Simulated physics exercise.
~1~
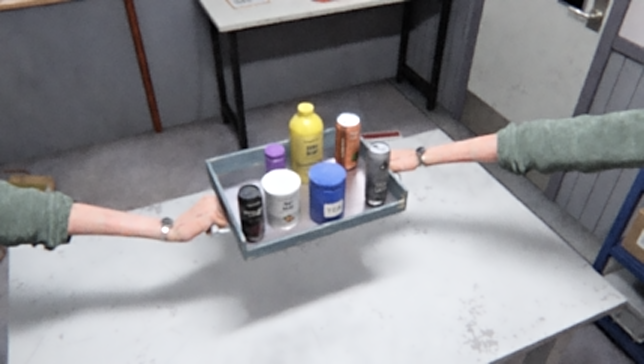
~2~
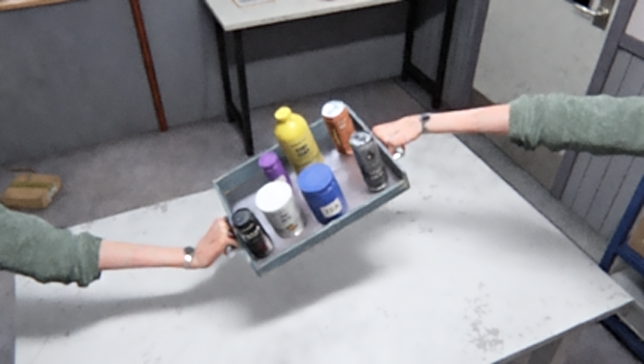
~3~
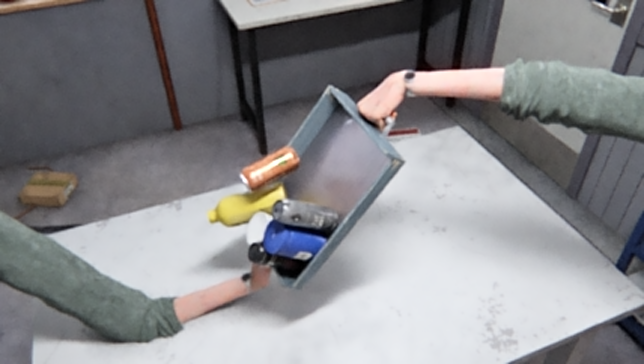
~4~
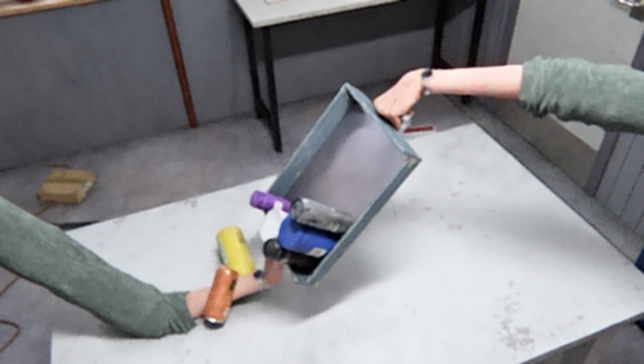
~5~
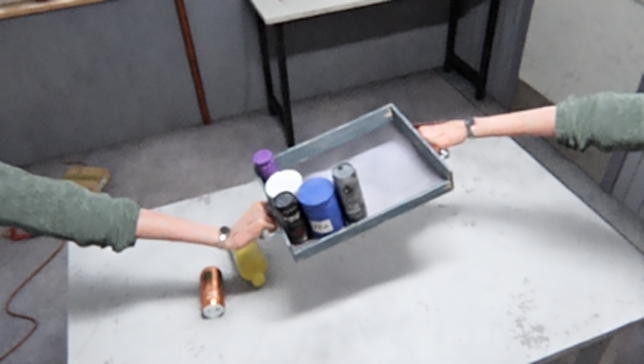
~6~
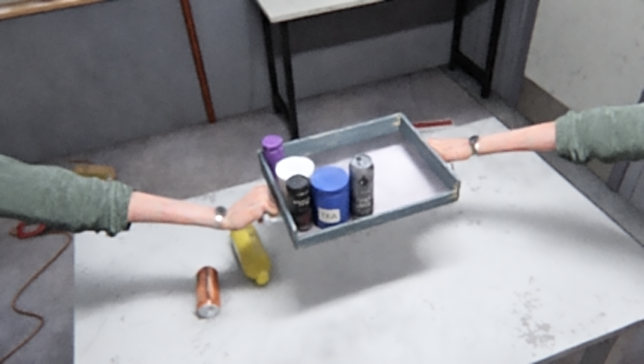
A shallow grey crate, held by two hands in green sleeves above a pale worktable in a workshop, is seen from above and in front. It carries a yellow bottle and orange can at the back, a purple shaker at back left, and a black can, white tin, blue jar and grey can nearer. The left side dips steeply, and the contents lean and slide that way. The yellow bottle and orange can tumble out over the low side. The crate levels again, leaving both lying on the table while the other five stand upright inside.
